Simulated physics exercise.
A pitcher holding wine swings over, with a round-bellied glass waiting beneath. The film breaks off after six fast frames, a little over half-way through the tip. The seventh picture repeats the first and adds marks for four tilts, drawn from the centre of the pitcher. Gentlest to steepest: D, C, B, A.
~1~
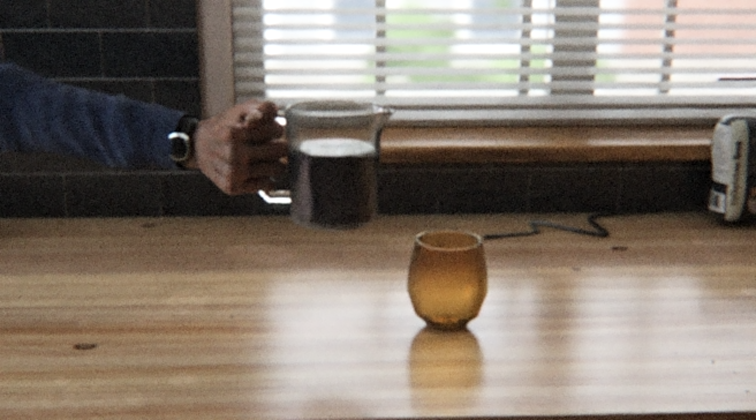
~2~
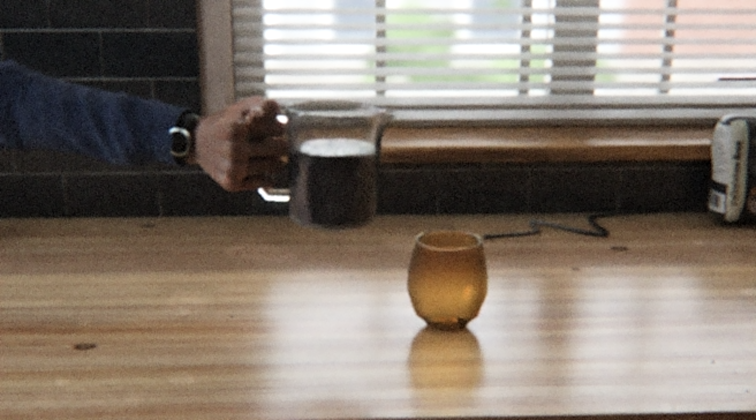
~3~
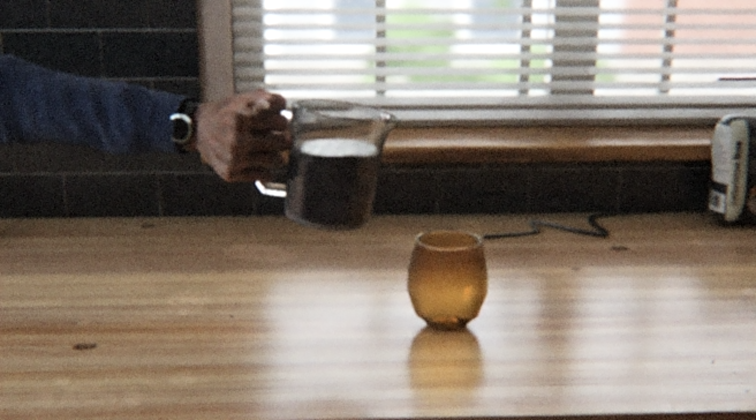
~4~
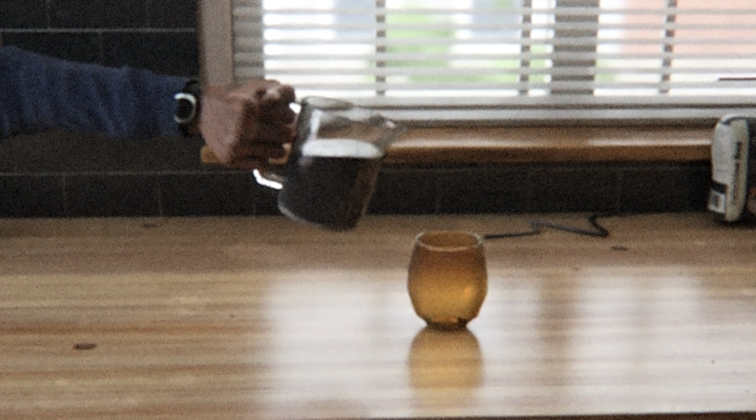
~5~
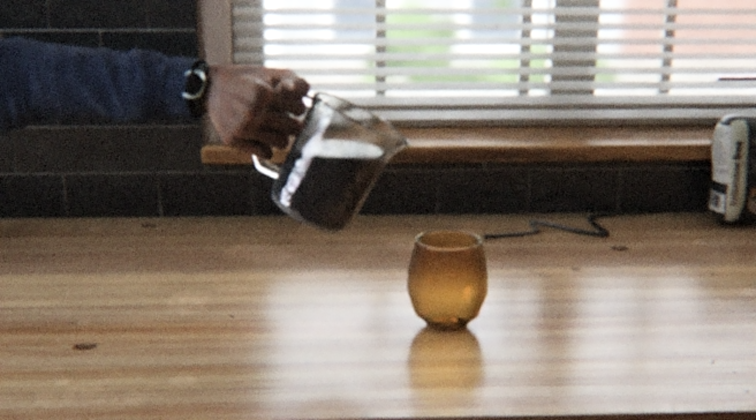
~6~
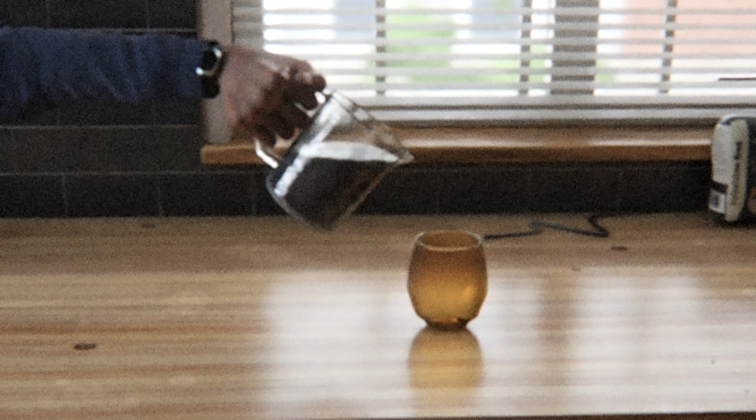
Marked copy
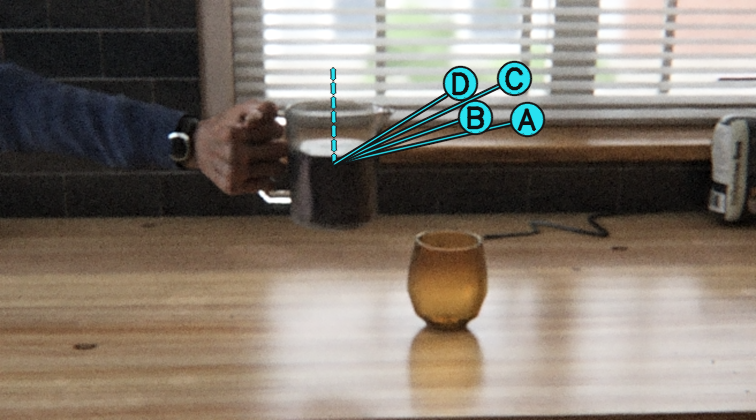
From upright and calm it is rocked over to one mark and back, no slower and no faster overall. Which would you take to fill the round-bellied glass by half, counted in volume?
It is B.
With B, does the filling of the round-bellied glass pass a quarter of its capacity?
Yes, clearly.
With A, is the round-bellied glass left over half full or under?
Over half.
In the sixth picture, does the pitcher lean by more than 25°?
Yes, it does.
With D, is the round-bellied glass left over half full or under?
Under.
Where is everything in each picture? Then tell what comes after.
In the first frame, upright, lip at (392, 111); rim of the round-bellied glass round (449, 239); nothing has left yet.
In the second frame, tipped about 2°, lip at (394, 113); nothing has left yet.
In the third frame, tipped about 8°, lip at (399, 119); nothing has left yet.
In the fourth frame, tipped about 16°, lip at (405, 130); nothing has left yet.
In the fifth frame, tipped about 27°, lip at (410, 143); nothing has left yet.
In the sixth frame, tipped about 39°, lip at (412, 158); nothing has left yet.
On the marked copy, A at (511, 123); B at (458, 120); C at (499, 85); D at (446, 94).
With A, the round-bellied glass ends with about 65 % of what it can hold.
With B, the round-bellied glass ends with about 51 % of what it can hold.
With C, the round-bellied glass ends with about 36 % of what it can hold.
With D, the round-bellied glass ends with about 23 % of what it can hold.
